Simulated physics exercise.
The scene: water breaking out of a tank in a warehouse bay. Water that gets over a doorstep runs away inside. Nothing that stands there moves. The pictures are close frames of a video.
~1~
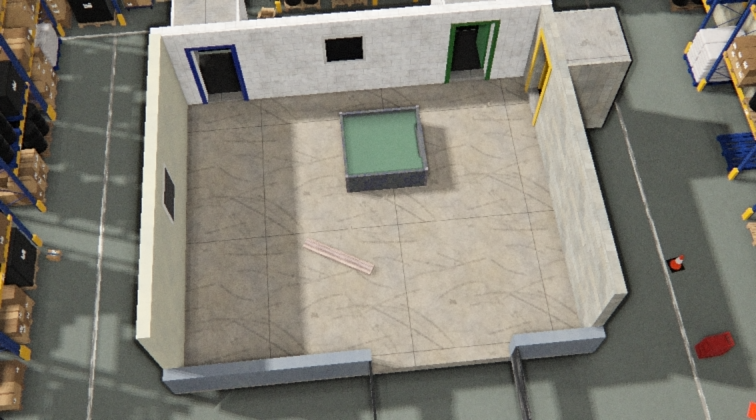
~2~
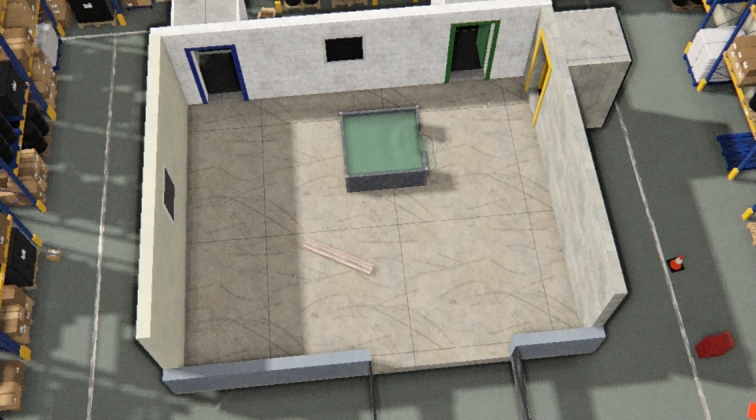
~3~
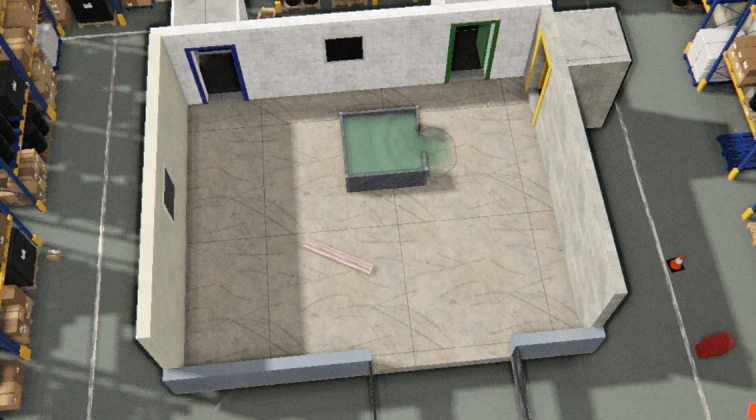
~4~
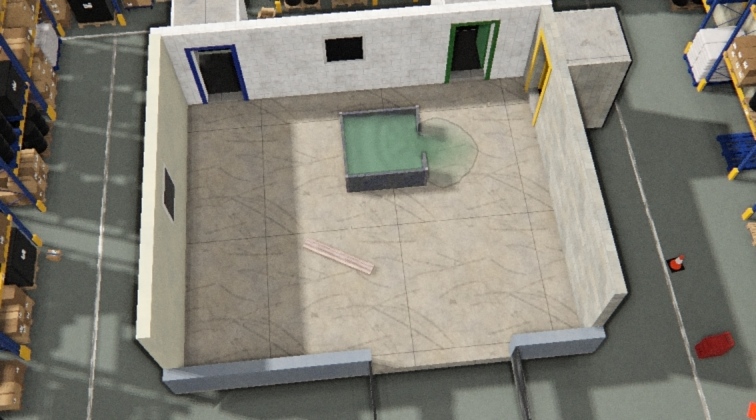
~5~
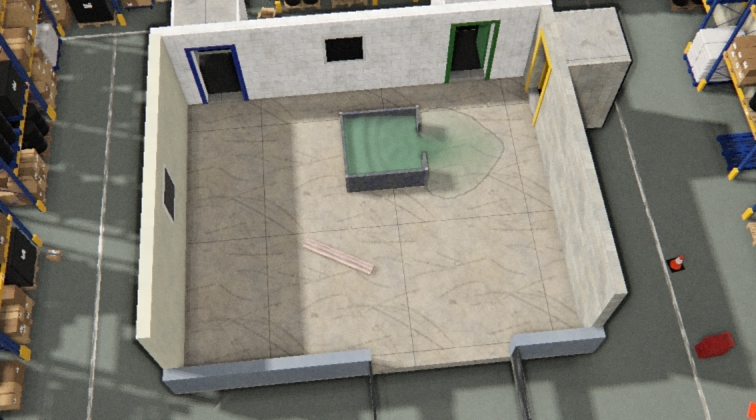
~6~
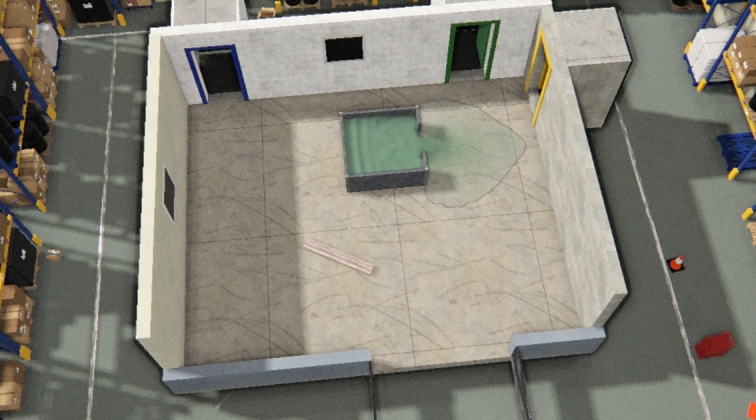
Greenish water pouring from the right side of a square tank and spreading rightward across the floor of a walled warehouse bay.
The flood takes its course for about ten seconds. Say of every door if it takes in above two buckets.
One by one: The yellow door admits no more than that; the blue door admits no more than that; the green door admits no more than that.
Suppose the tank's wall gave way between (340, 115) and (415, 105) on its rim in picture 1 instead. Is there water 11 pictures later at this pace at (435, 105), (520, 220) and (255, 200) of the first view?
One after the other: Covered, not flooded, clear.
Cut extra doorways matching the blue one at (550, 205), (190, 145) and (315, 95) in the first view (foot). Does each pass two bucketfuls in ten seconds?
As listed: Goes over, holds, lets less in.
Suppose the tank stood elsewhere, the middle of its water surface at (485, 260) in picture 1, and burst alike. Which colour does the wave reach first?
The yellow door.
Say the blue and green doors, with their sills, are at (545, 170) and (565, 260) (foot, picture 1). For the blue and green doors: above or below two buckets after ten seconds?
The blue door takes more, the green door stays under.
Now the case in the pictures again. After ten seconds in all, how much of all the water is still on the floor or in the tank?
Near 90 in a hundred.
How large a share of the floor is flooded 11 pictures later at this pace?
About 20 per cent.
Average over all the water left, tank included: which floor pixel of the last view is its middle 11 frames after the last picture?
Near (437, 153).
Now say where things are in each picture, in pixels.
The first picture shows the water tank at (383, 143) is whole and still.
In the second picture, water pours out at (420, 149) and has run to (425, 137).
In the third picture, water pours out at (420, 150) and has run to (451, 143).
In the fourth picture, water pours out at (420, 150) and has run to (474, 147).
In the fifth picture, water pours out at (420, 149) and has run to (499, 143).
In the sixth picture, water pours out at (420, 149) and has run to (522, 145).
A moment on, water covers 15 % of the floor; the yellow door wet at the sill, nothing in, the blue door not reached, the green door wet at the sill, nothing in.
Next, water covers 20 % of the floor; the yellow door under two buckets in, the blue door not reached, the green door wet at the sill, nothing in.
Then, water covers 25 % of the floor; the yellow door under two buckets in, the blue door not reached, the green door under two buckets in.
Later, water covers 40 % of the floor; the yellow door under two buckets in, the blue door not reached, the green door under two buckets in.
In the end, water covers 65 % of the floor; the yellow door under two buckets in, the blue door wet at the sill, nothing in, the green door under two buckets in.
